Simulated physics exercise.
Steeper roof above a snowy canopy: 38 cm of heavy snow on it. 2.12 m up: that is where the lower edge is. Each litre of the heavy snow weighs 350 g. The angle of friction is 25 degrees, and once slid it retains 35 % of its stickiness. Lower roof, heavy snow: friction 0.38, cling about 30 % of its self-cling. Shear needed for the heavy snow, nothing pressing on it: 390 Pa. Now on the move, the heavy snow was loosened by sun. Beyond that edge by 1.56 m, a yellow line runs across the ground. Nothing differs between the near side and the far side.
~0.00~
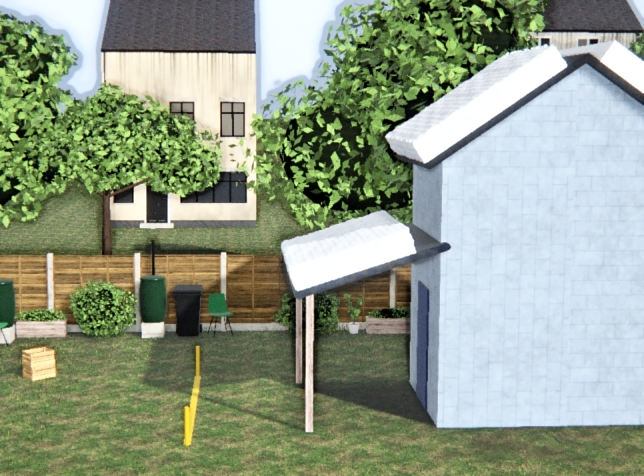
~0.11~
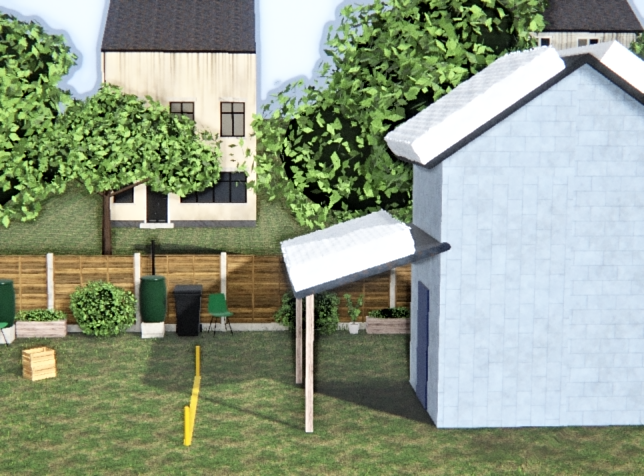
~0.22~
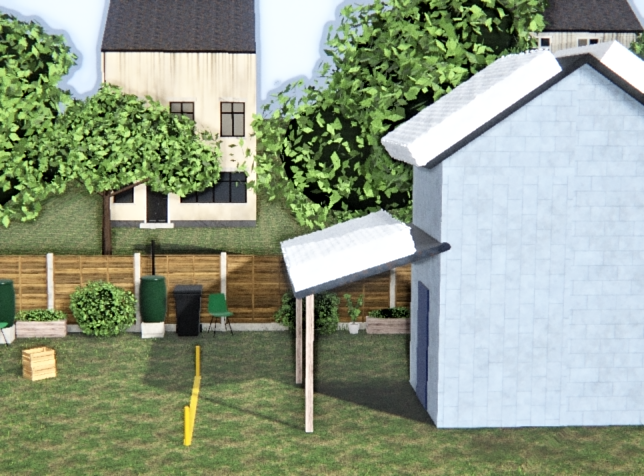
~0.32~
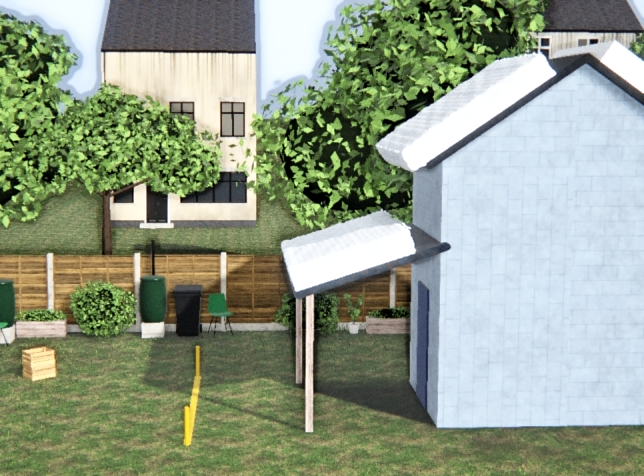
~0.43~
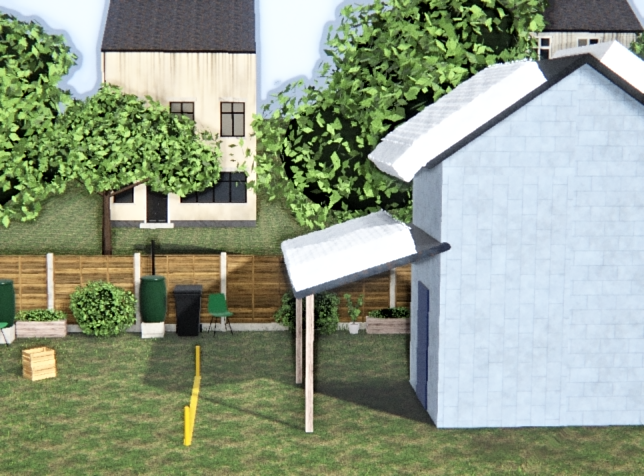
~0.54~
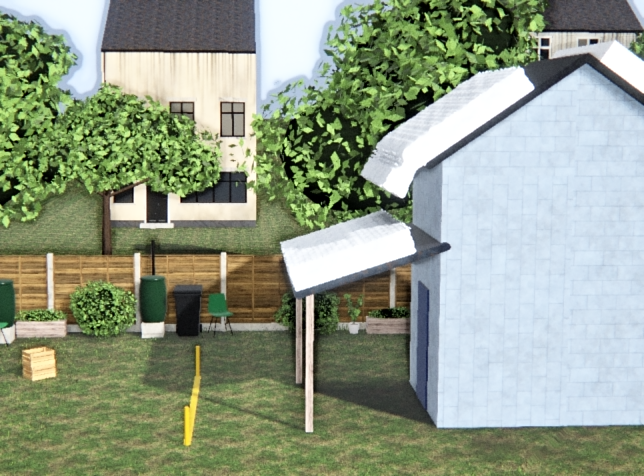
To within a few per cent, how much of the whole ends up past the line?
I would say 46 per cent of it.
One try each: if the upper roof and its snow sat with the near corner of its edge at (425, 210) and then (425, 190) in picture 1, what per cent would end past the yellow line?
First try 35 %, second try 45 %.
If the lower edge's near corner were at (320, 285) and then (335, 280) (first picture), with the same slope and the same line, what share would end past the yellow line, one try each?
I'd expect around 40 percent the first time and around 40 percent the second.
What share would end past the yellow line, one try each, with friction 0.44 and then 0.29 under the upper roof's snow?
First some 40 %, after that some 45 %.
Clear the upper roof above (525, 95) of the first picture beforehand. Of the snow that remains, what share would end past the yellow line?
Result: Approx. 35 %.
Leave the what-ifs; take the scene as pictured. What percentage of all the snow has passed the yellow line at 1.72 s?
About 5 %.
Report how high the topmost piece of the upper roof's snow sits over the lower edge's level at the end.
Height above lower edge: Approx. 0.9 m.
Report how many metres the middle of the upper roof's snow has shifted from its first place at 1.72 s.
I'd put it near 4.6 m.
After 1.08 s, none is below the lower edge and 0 % is past the line.
After 1.72 s, 46 % is below the lower edge and 5 % is past the line.
After 2.36 s, 69 % is below the lower edge and 46 % is past the line.
After 3.00 s, 69 % is below the lower edge and 46 % is past the line.
After 3.50 s, 69 % is below the lower edge and 46 % is past the line.
